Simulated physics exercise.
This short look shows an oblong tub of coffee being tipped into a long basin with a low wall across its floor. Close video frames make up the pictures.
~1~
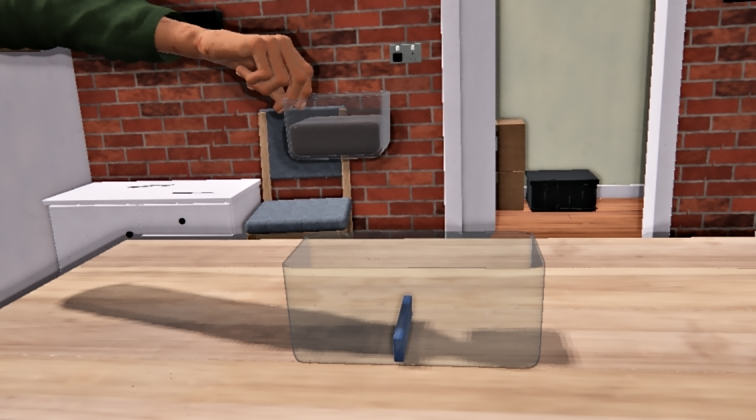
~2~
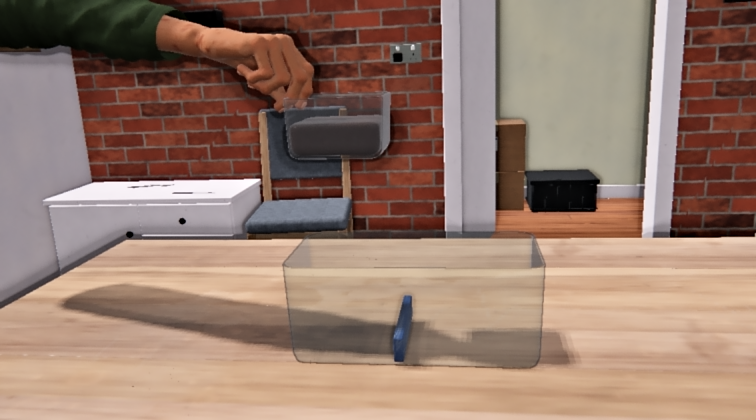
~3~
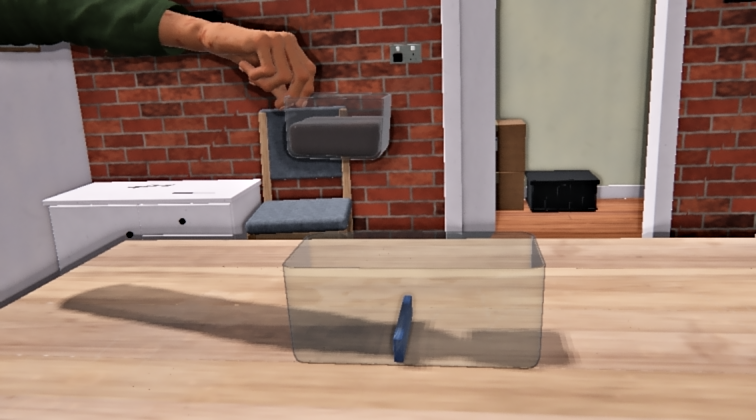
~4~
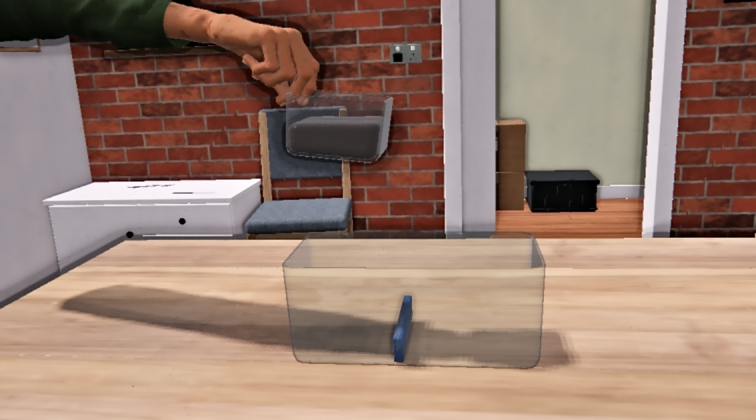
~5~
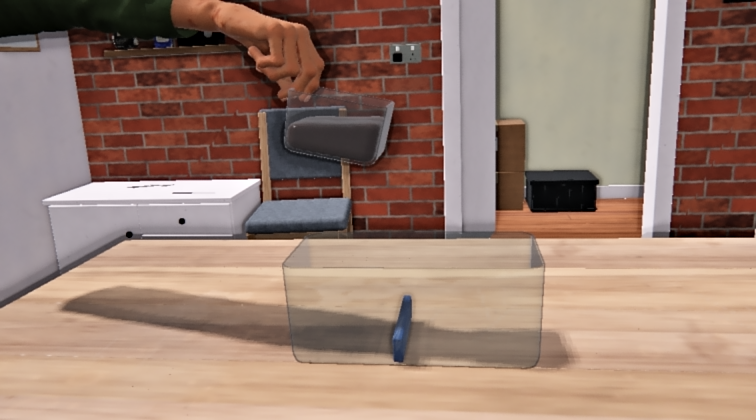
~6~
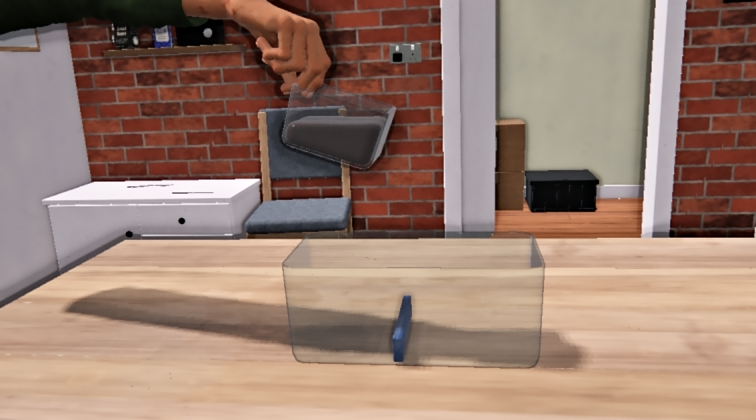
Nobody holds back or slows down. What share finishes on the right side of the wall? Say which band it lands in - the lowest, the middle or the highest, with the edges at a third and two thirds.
The right side of the wall holds a large share, beyond two thirds.
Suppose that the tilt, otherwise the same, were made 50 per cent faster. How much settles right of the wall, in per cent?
Near 85 %.
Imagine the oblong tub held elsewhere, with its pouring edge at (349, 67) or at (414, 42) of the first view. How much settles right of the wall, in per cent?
Estimate, first then second: 65 per cent and 90 per cent.
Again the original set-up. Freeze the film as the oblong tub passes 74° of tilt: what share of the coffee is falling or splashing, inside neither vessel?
About 40 per cent.
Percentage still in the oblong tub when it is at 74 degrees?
Around 55 in a hundred.
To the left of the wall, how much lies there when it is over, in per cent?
About 10 per cent.
A moment on, the oblong tub is tipped part way and 57 per cent is still to pour, 0 is left of the wall and 4 right of it.
Next, the oblong tub is tipped on its side and 15 per cent is still to pour, 2 is left of the wall and 67 right of it.
Then the oblong tub is tipped on its side and 2 per cent is still to pour, 5 is left of the wall and 88 right of it.
Later the oblong tub is tipped on its side and 0 per cent is still to pour, 8 is left of the wall and 91 right of it.
In the end 8 per cent lies left of the wall, 91 right of it and 1 outside.
